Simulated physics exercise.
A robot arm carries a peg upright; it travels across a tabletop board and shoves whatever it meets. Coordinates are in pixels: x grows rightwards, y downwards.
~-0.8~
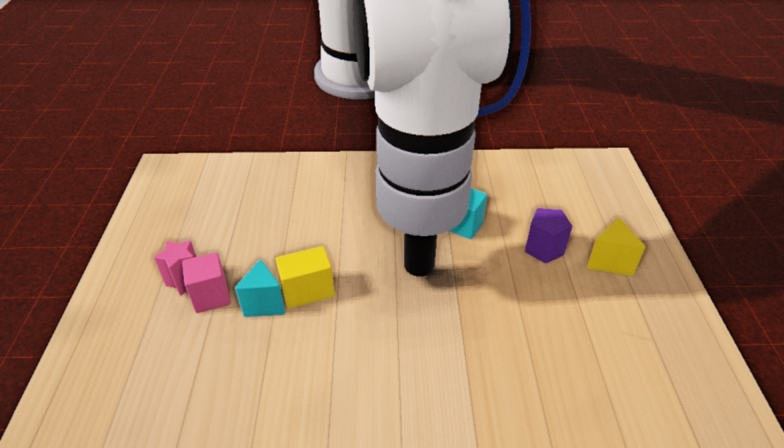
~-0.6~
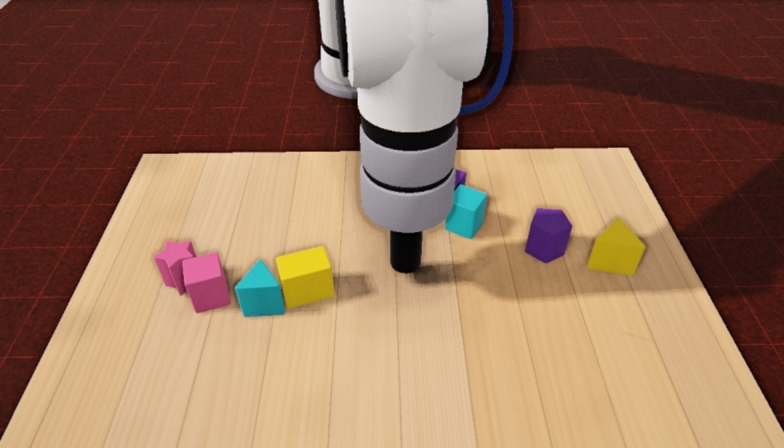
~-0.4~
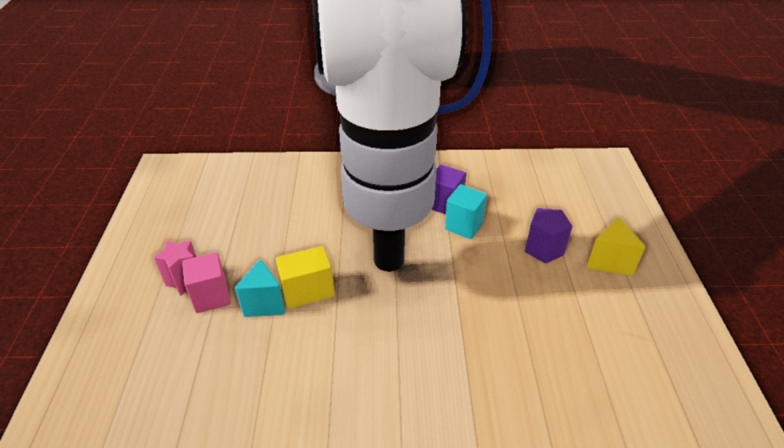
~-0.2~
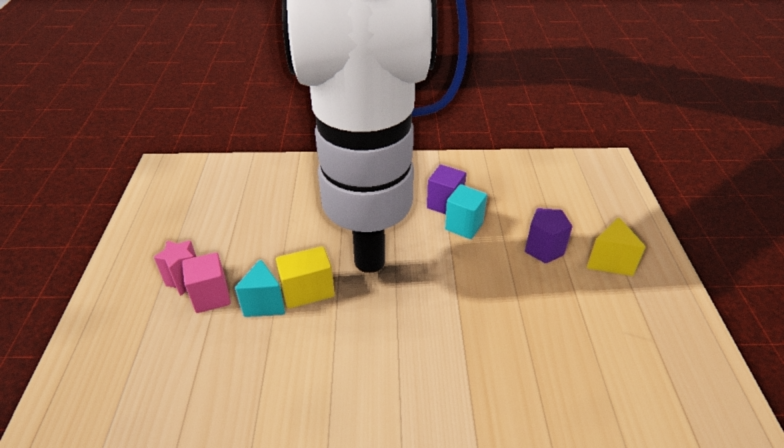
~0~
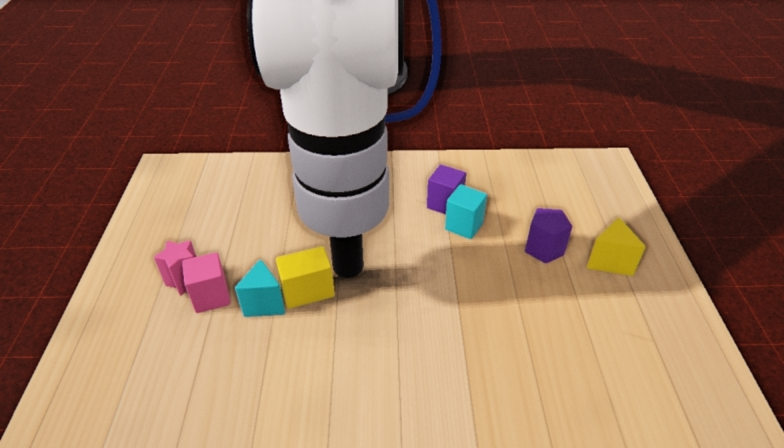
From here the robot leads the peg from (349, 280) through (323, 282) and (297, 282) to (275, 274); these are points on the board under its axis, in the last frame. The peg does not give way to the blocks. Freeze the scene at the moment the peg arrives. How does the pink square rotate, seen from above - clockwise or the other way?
Viewed from above: Clockwise.
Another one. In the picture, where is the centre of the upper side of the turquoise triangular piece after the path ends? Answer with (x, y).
It will end up at (215, 299).
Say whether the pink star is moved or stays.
Left in place.
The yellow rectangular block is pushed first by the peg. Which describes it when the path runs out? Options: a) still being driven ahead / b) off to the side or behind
(b)
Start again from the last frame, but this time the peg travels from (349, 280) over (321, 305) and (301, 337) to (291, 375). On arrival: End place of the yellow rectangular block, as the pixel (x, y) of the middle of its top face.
That would be at about pixel (255, 296).
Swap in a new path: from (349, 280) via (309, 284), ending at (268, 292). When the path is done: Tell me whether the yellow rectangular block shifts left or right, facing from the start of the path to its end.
My answer: Left.
On the path given first. Halfway along, peg at (307, 270); turquoise triangular piece at (230, 288); yellow rectangular block at (266, 270), turned 15° anticlockwise.
At the end, peg at (272, 261); pink star still; pink square at (193, 271), turned 25° clockwise; turquoise triangular piece at (215, 299), turned 25° anticlockwise; yellow rectangular block at (241, 271), turned 45° anticlockwise.
